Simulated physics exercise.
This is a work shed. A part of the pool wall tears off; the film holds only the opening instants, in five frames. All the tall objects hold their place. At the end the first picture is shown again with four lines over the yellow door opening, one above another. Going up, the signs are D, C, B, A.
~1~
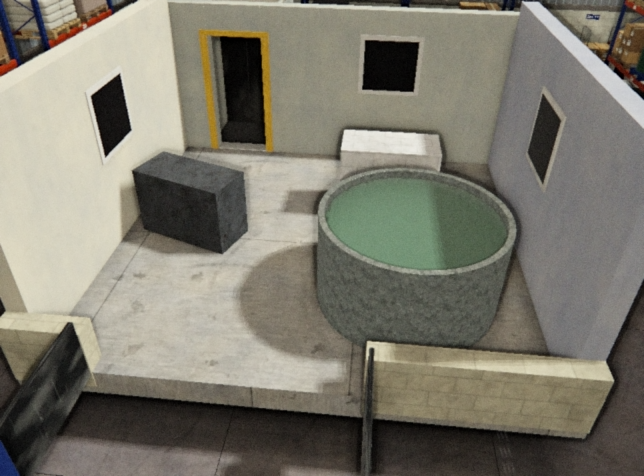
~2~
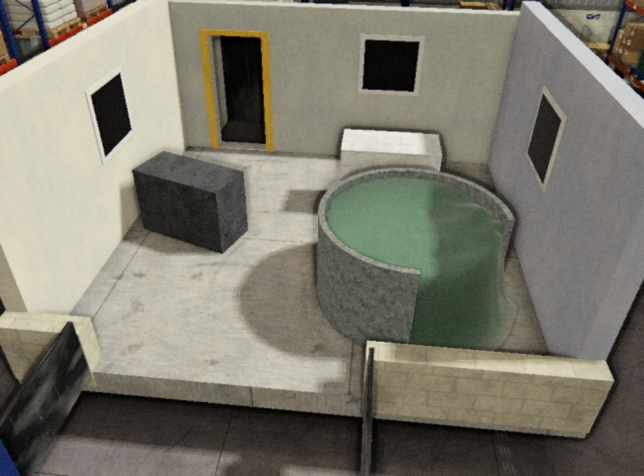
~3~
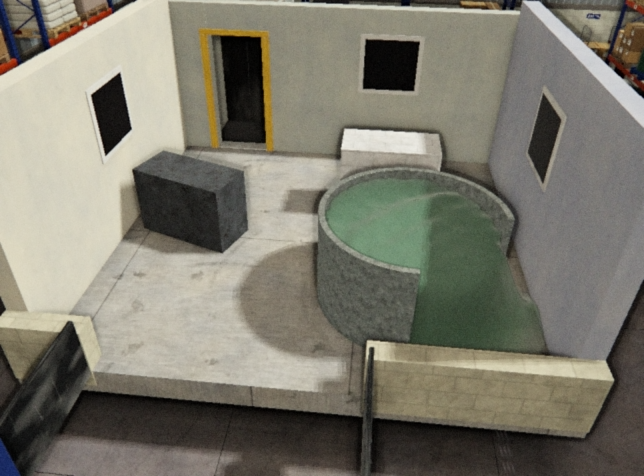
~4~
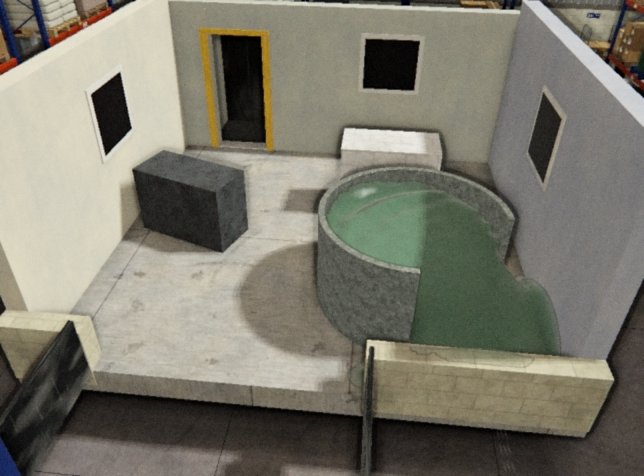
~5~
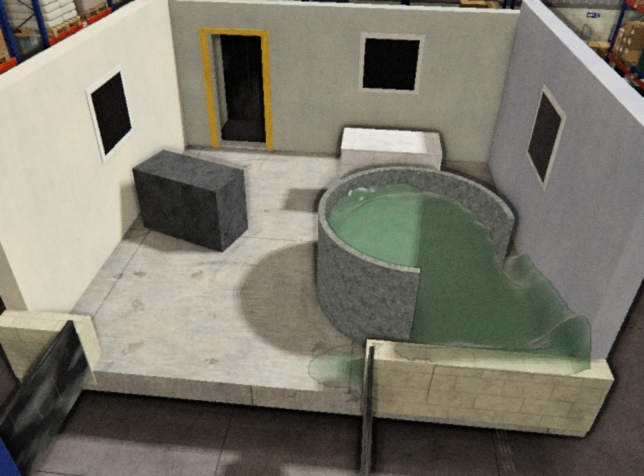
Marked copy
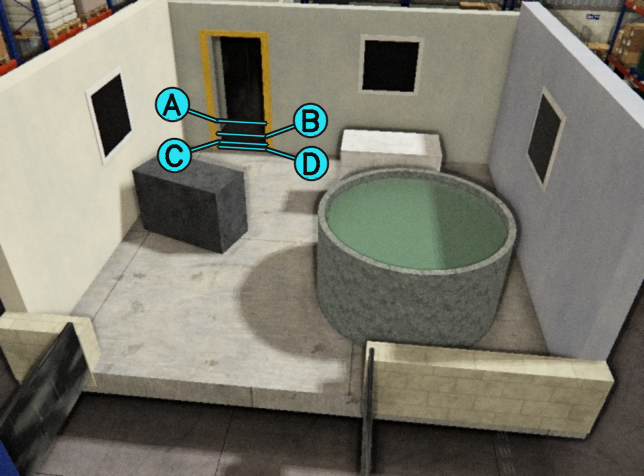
Round stone pool in a roofless walled shed losing its front-right side, green water pouring out and spreading toward the low front wall.
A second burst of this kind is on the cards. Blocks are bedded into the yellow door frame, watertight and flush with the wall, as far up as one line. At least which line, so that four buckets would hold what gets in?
Choose C.
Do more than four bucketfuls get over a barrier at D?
Yes, that goes wrong.
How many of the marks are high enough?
Three of the four.
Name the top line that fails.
That would be D.
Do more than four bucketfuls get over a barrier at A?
No, not at all.
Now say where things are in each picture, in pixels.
Water in the pool at rest, its middle at (415, 220); foot of the yellow doorway at (243, 150); open gate at (225, 326), in the first picture.
In the second picture, 2 % of the ground under water, visible out to (500, 296).
In the third picture, 5 % of the ground under water, visible out to (530, 298).
In the fourth picture, 8 % of the ground under water, visible out to (528, 277).
In the fifth picture, 10 % of the ground under water, visible out to (516, 256).
In cyan, A at (240, 122); B at (241, 134); C at (242, 143); D at (242, 148); from the bottom up D, C, B, A.
With A, nothing gets over.
With B, nothing gets over.
With C, a splash gets over, under a bucket.
With D, about 14 bucketfuls get in.
